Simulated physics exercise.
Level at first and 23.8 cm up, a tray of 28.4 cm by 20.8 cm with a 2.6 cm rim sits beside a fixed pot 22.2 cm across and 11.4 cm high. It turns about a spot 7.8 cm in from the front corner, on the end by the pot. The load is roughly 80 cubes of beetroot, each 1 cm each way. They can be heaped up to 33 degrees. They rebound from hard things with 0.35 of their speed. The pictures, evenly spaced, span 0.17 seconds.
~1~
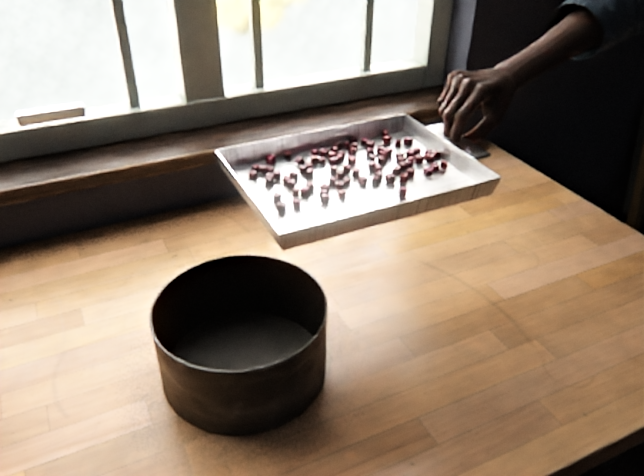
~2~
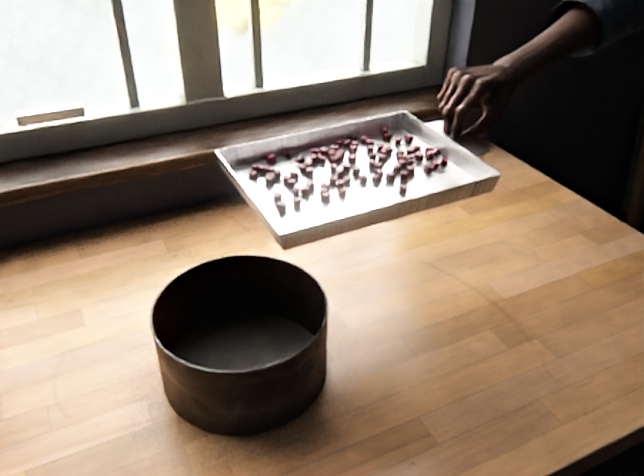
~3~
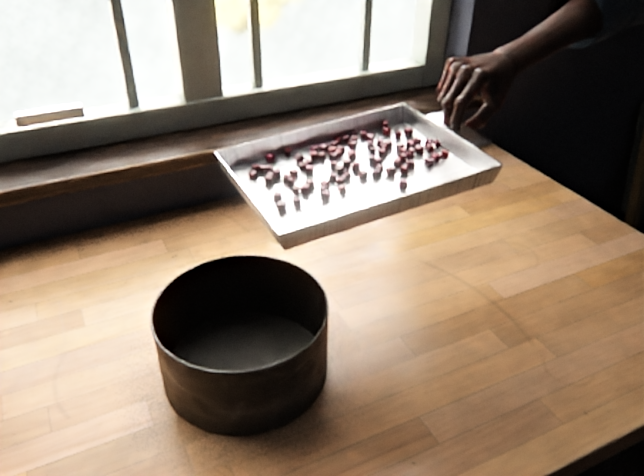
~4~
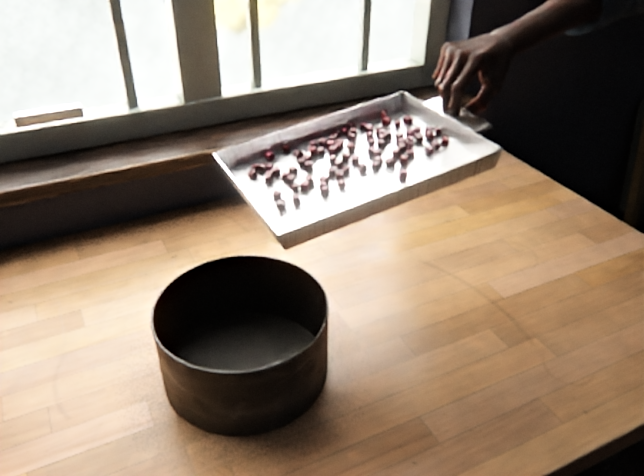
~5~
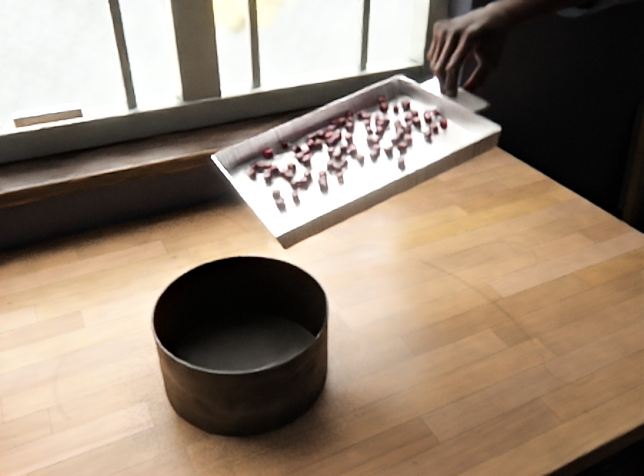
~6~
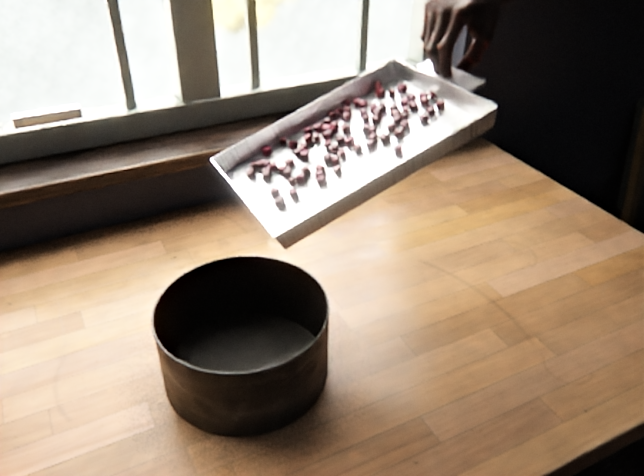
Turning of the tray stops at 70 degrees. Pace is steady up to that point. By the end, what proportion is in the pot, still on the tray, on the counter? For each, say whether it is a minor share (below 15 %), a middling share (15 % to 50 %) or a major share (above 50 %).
I expect this. Pot - a middling share. Tray - a middling share. Counter - a middling share.
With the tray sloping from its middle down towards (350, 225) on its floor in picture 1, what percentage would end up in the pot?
My guess is roughly 30 percent.
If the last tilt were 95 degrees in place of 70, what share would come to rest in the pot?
That would give about 50 per cent.
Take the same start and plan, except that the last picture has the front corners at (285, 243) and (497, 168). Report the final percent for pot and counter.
Pot 30 % / counter 20 %.
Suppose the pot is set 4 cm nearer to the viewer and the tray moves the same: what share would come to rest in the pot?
5 per cent.
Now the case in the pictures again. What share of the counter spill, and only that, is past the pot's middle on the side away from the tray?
I'd put it close to 100 per cent.
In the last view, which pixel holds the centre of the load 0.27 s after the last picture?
Near (272, 109).
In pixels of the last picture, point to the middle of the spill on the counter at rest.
Middle of the spill at rest: Roughly (46, 335).
Then, 0.16 s after the last picture, tilt 46 degrees; the tray holds 100 %, the pot 0 %.
Then, 0.27 s after the last picture, tilt 64 degrees; the tray holds 100 %, the pot 0 %.
Then, 0.51 s after the last picture, tilt 70 degrees; the tray holds 35 %, the pot 10 %.
In the end, pot 25 %, tray 35 %, counter 40 %.
